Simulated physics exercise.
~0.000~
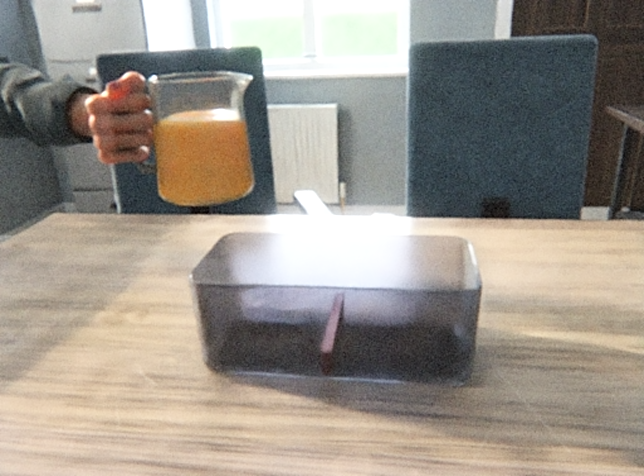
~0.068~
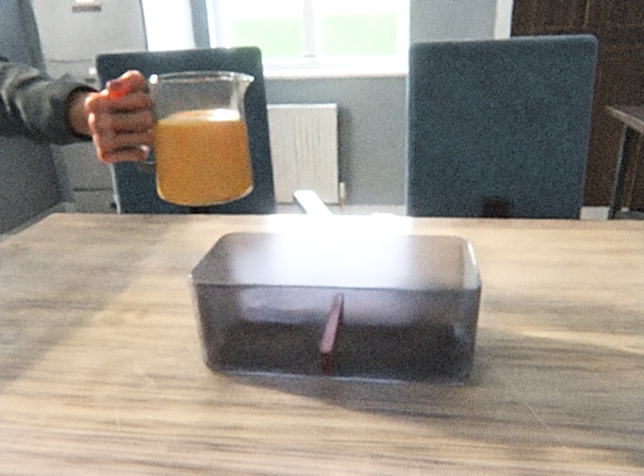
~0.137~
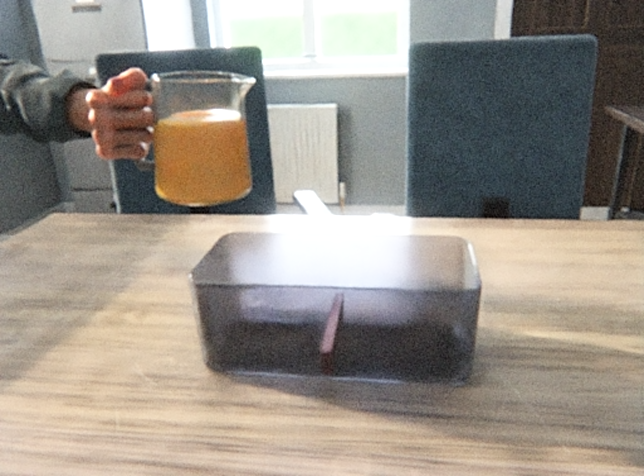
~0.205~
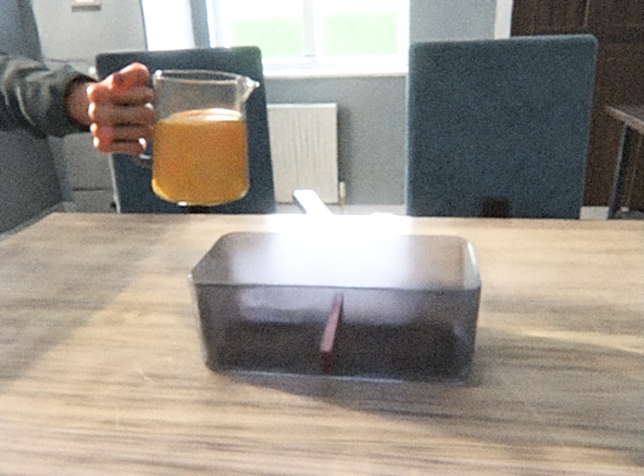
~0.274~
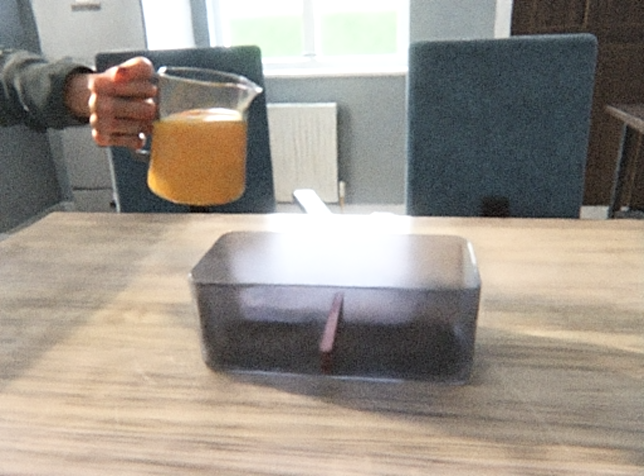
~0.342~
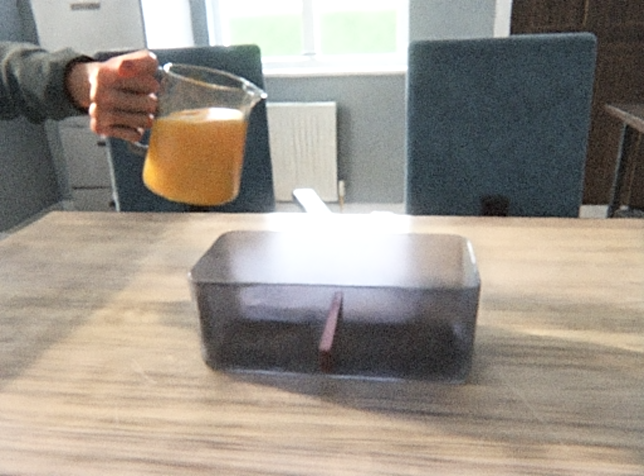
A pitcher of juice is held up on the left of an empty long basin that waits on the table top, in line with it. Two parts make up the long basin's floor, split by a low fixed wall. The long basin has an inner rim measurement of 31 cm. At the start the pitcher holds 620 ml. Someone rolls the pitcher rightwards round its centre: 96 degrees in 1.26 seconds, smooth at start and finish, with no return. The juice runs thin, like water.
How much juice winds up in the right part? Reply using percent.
About 65 per cent.
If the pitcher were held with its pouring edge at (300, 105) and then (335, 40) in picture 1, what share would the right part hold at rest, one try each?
90 per cent first, 85 per cent second.
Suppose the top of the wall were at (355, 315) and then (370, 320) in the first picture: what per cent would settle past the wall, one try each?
Around 10 and 5 percent, in that order.
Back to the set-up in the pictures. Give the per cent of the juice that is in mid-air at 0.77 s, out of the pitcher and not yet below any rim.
Around 5 percent.
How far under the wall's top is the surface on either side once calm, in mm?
Left about 22 mm, right about 12 mm.
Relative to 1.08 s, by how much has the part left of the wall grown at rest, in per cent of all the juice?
Close to 28% of the whole.
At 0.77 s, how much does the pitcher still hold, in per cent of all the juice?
Roughly 96 per cent.
Then, 0.77 s in, the tilt is 64° and 95 per cent is still to pour, 0 is left of the wall and 0 right of it.
Then, 1.08 s in, the tilt is 91° and 53 per cent is still to pour, 4 is left of the wall and 23 right of it.
Then, 1.41 s in, the tilt is 96° and 18 per cent is still to pour, 14 is left of the wall and 61 right of it.
Then, 1.76 s in, the tilt is 96° and 6 per cent is still to pour, 27 is left of the wall and 65 right of it.
Finally, 32 per cent lies left of the wall, 65 right of it and 1 outside.
